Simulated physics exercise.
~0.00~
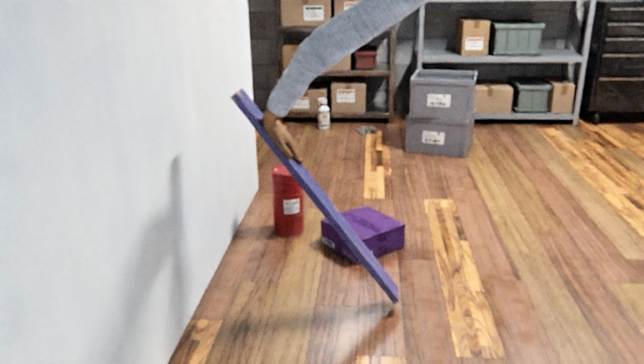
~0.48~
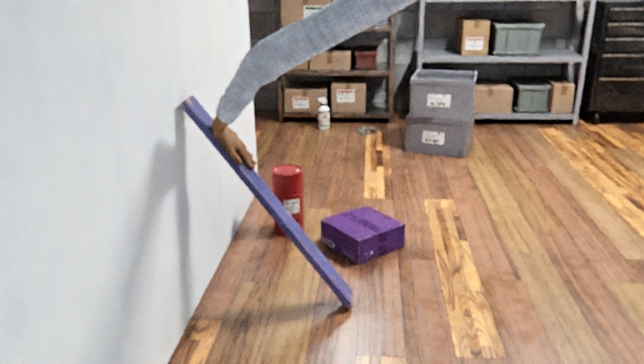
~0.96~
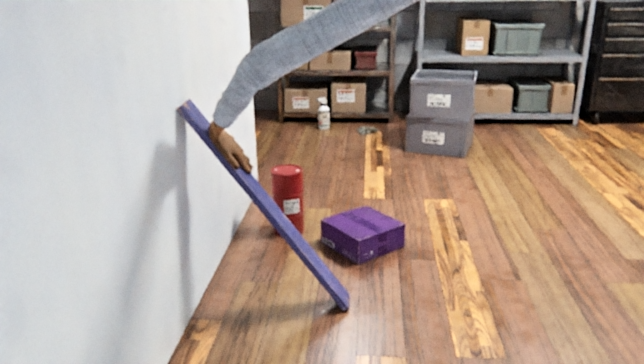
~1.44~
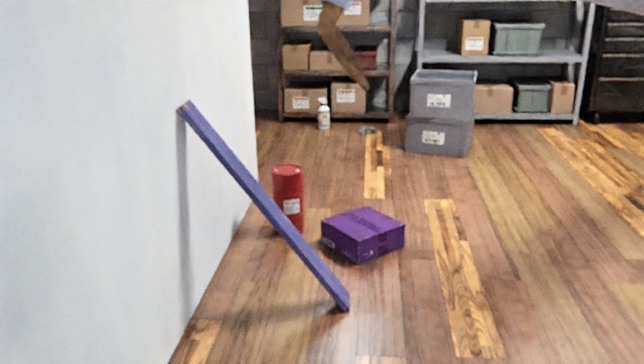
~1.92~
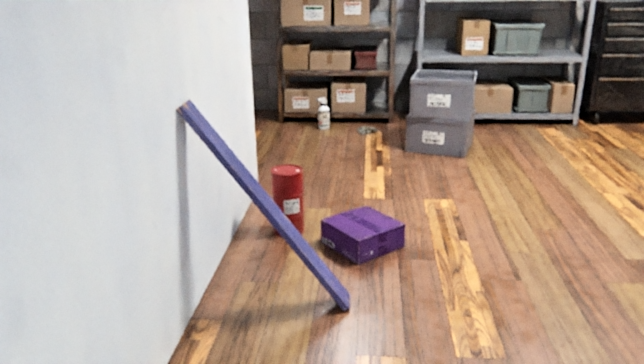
The clip shows a gloved hand moving a long blue plank left until it leans against a pale wall, beside a red canister and a purple box on a wooden floor. The hand lets go and withdraws, and the plank stays leaning in place.
